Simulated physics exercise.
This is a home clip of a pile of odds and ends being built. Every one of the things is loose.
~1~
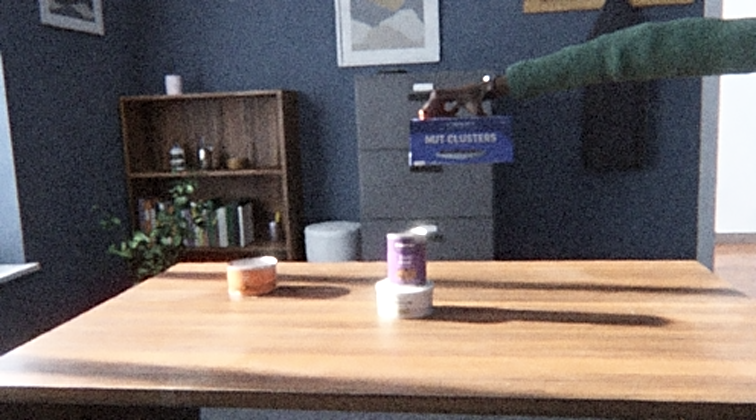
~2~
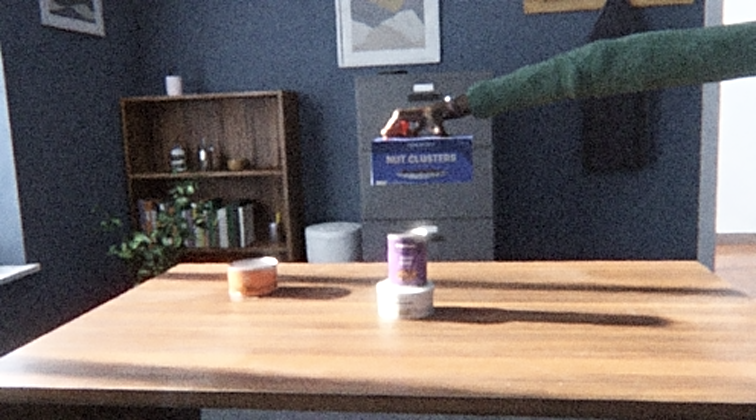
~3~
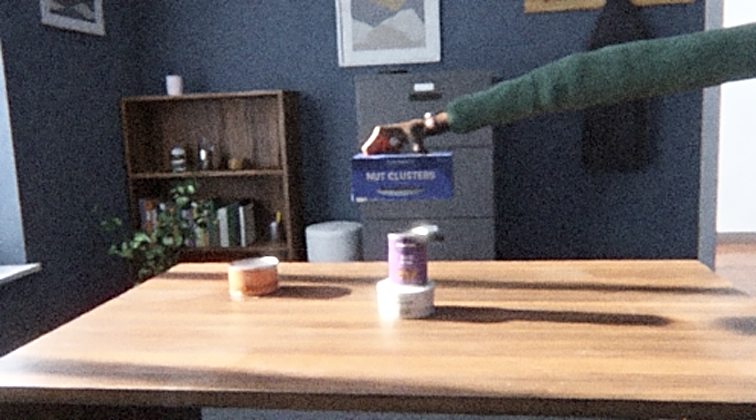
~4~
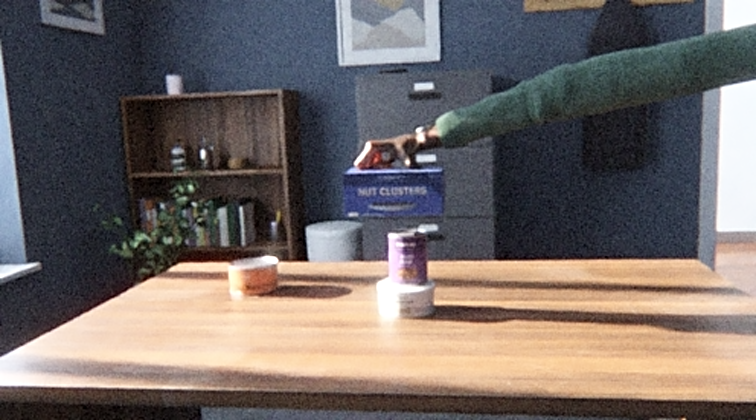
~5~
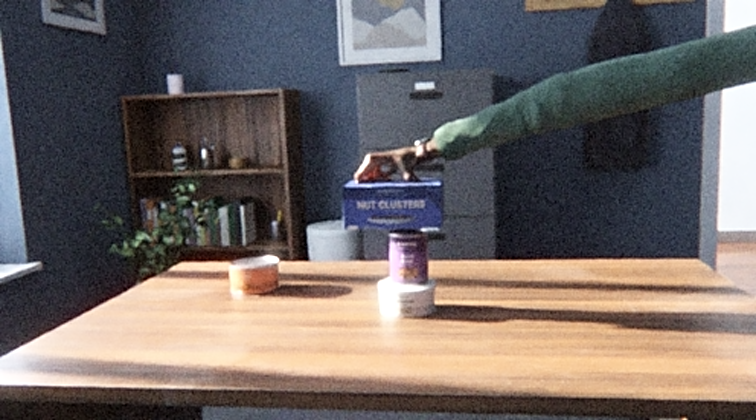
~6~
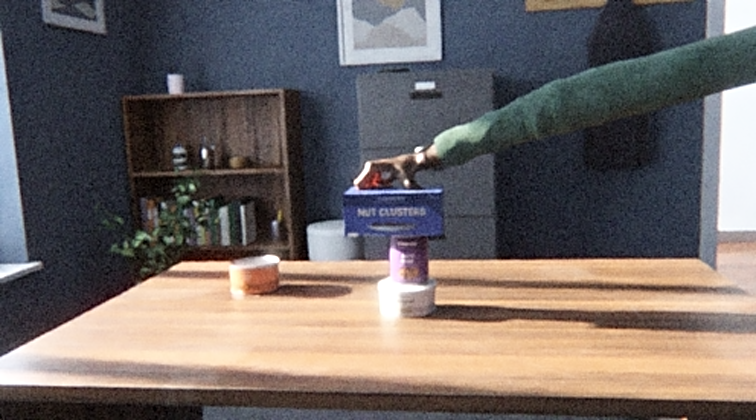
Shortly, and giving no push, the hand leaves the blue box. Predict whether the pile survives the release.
Not one thing drops.
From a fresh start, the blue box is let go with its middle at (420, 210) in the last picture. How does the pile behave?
Stands firm.
Then, 0.50 s on from there, no change.
Then, 1.30 s on from there, blue box resting near (395, 211).
In the end, all 4 unmoved. At the end, from the last picture's camera, blue box near (394, 211). The pile stays up.
